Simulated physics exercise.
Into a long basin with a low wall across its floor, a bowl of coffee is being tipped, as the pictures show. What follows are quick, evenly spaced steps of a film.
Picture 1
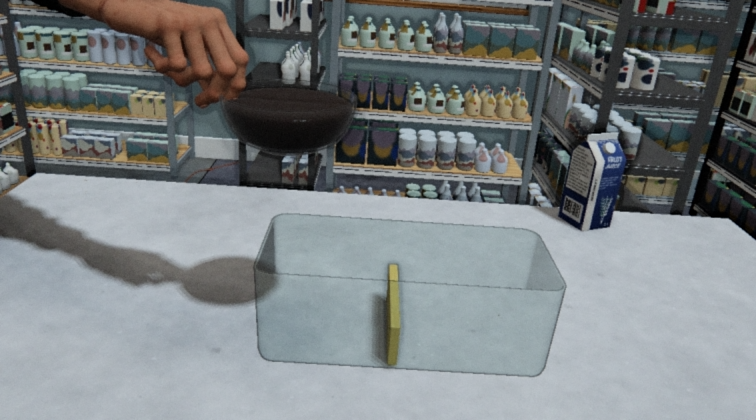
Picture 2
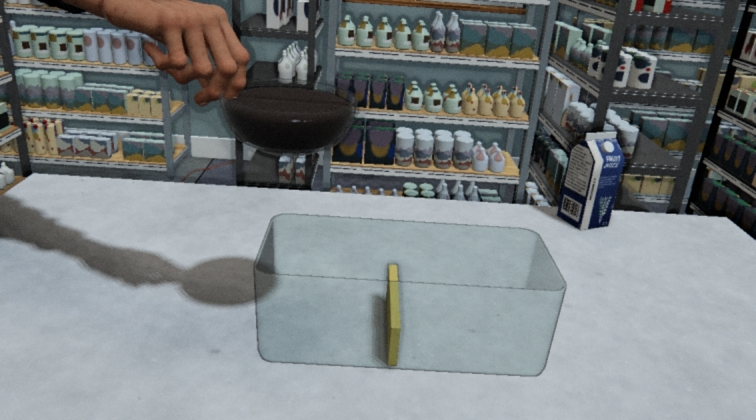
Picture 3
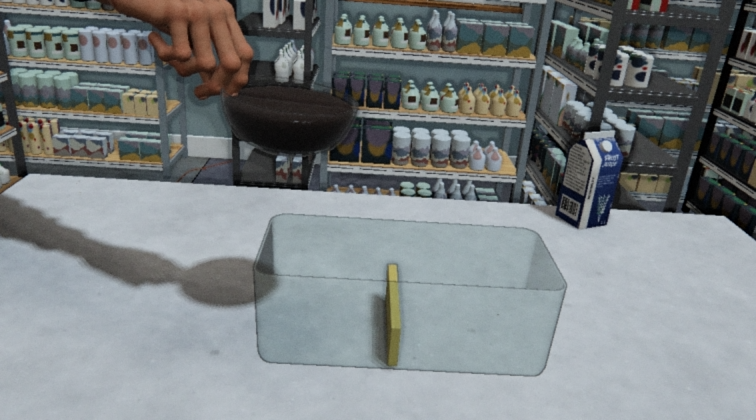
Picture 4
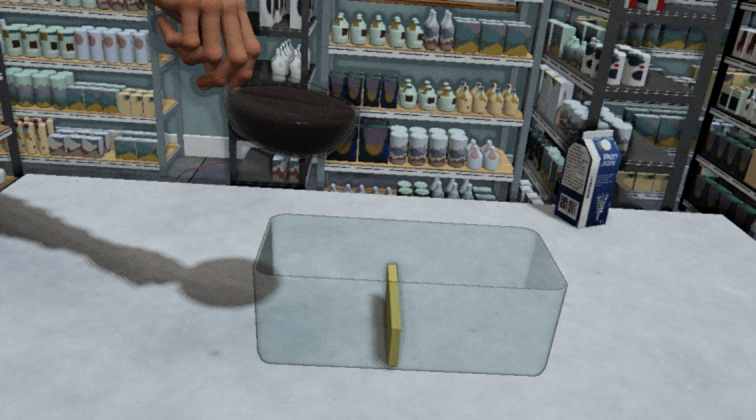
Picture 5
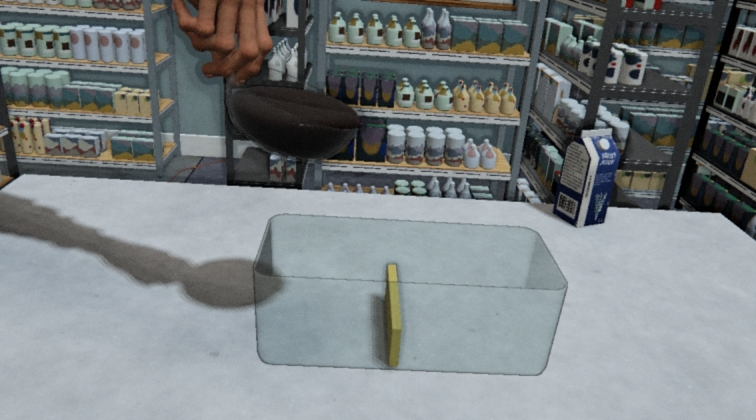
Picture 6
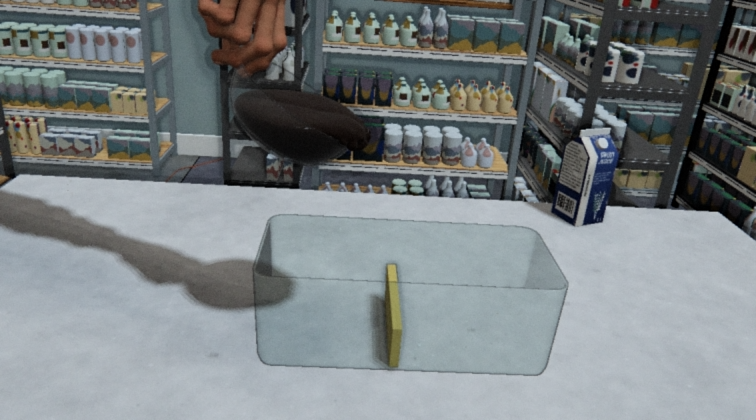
The clip shows a hand holding a dark bowl above a clear, long basin with a low yellowish wall across its floor, first nearly level, then tilting the bowl steadily down to the right, while a carton stands behind.
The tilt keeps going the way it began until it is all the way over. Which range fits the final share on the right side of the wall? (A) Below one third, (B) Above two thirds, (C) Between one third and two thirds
Between one third and two thirds.
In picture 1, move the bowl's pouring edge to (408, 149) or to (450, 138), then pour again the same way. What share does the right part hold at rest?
85 %, 95 %.
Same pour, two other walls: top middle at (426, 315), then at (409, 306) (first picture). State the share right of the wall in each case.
15 per cent, then 25 per cent, roughly.
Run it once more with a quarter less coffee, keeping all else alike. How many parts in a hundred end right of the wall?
It comes to 30 per cent or so.
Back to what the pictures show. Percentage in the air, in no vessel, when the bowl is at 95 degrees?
About 40 per cent.
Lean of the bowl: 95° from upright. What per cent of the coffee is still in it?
5 per cent, approximately.
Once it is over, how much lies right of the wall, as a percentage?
Around 45 percent.
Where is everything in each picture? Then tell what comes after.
Tilt 0°; pouring edge (356, 101); surface from (226, 97) to (353, 106); the long basin's rim runs from (265, 241) to (551, 259); the wall's top is at (394, 294), in the first picture.
Tilt 1°; pouring edge (356, 102); surface from (226, 96) to (353, 106), in the second picture.
Tilt 6°; pouring edge (357, 107); surface from (228, 94) to (355, 108), in the third picture.
Tilt 13°; pouring edge (358, 115); surface from (228, 93) to (356, 111), in the fourth picture.
Tilt 22°; pouring edge (358, 126); surface from (232, 93) to (357, 118); 3 per cent is over the edge, in the fifth picture.
Tilt 33°; pouring edge (355, 139); surface from (236, 96) to (344, 121); 11 per cent is over the edge, in the sixth picture.
A moment on, the tilt is 95° and 7 per cent is still to pour, 20 is left of the wall and 35 right of it.
Next, the tilt is 108° and 0 per cent is still to pour, 52 is left of the wall and 46 right of it.
Then the tilt is 108° and 0 per cent is still to pour, 52 is left of the wall and 46 right of it.
Later the tilt is 108° and 0 per cent is still to pour, 52 is left of the wall and 46 right of it.
At rest 52 per cent lies left of the wall, 46 right of it and 2 outside.
